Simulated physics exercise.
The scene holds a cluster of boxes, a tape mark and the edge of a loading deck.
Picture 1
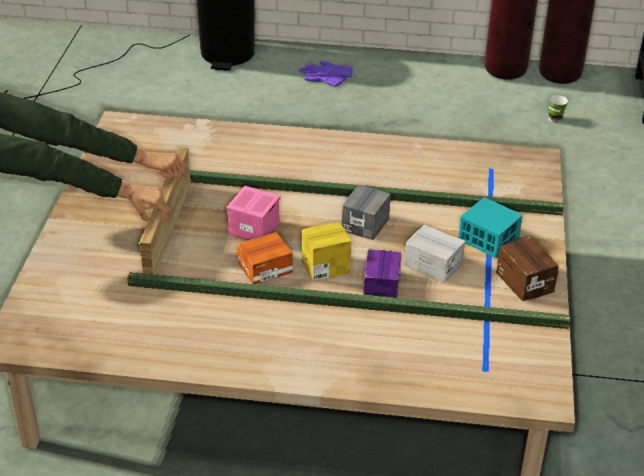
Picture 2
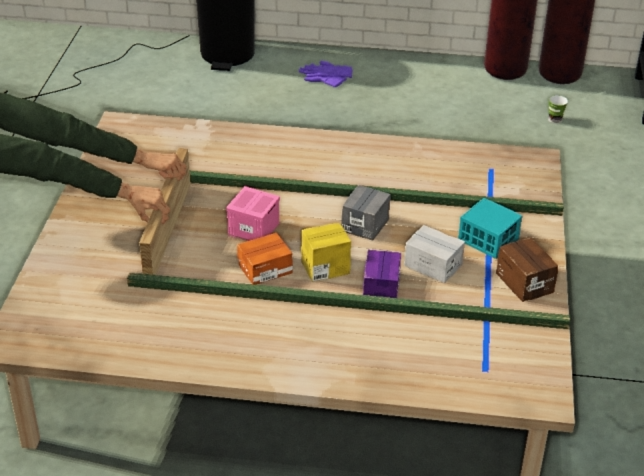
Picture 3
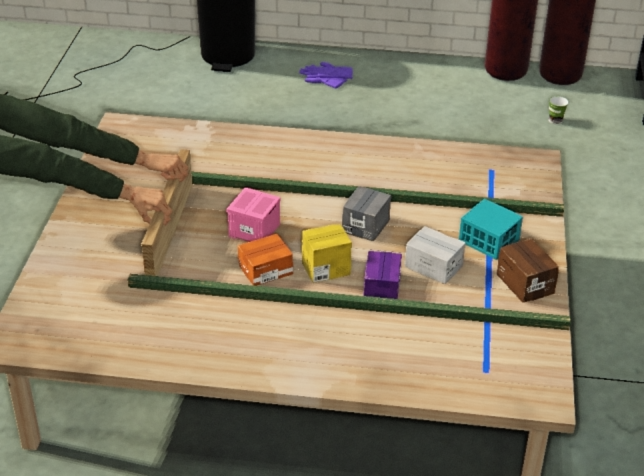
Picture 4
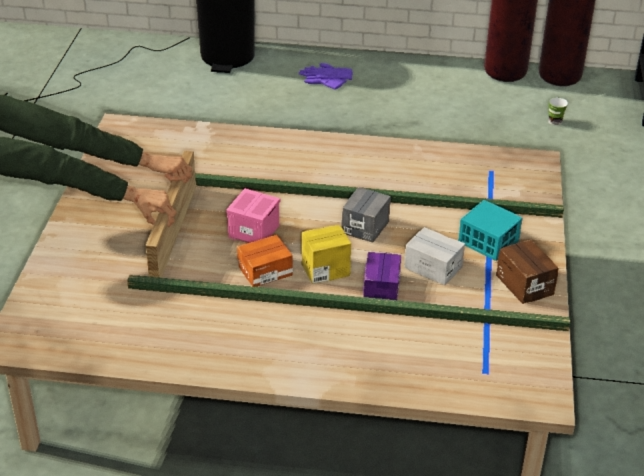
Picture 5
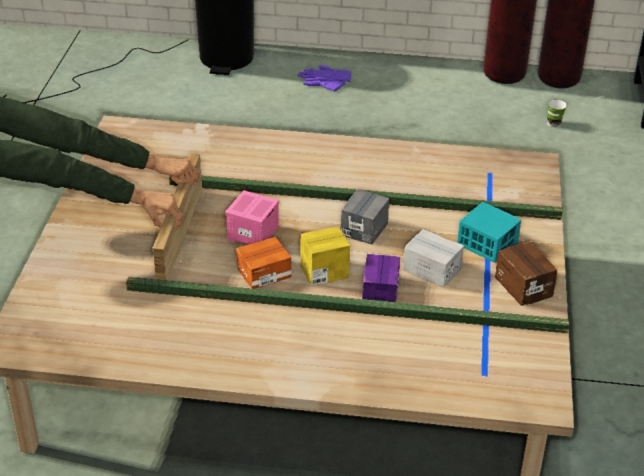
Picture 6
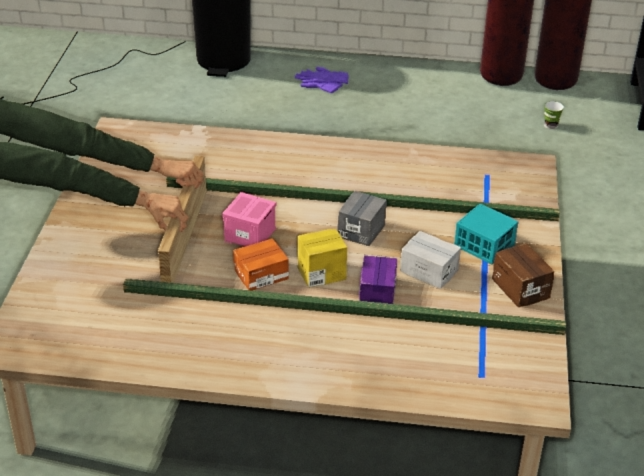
Two hands slide a wooden plank slightly right toward colourful boxes that stay still on a table.
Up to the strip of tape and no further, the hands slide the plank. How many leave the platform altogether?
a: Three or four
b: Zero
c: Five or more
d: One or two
One or two.
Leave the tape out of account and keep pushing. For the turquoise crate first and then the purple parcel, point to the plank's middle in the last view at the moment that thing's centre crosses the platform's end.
Approx. (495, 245) for the first, approx. (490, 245) for the second.
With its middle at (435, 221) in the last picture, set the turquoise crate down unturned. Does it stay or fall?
Set there, the object goes off the end.
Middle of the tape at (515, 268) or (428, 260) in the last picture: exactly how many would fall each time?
The ground gets 5 in the first try and 0 in the second.
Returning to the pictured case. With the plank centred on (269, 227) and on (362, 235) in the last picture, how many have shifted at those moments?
By then 3, and 6.
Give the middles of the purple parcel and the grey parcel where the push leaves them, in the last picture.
Look around (557, 300) for the first and around (507, 215) for the second.
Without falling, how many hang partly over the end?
3 in all.
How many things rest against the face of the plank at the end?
Result: 3 in all.
Soon after, none off yet; brown parcel at rest near (523, 275); turquoise crate at rest near (486, 234); white parcel at rest near (430, 260).
After that, none off yet; brown parcel at rest near (523, 275); turquoise crate at rest near (486, 234); white parcel displaced a little near (446, 257).
And then, none off yet; brown parcel displaced a little near (540, 278); turquoise crate displaced a little near (508, 226); white parcel displaced about its own width near (503, 252).
In the end, the number that fall off is one or two; gone, brown parcel.
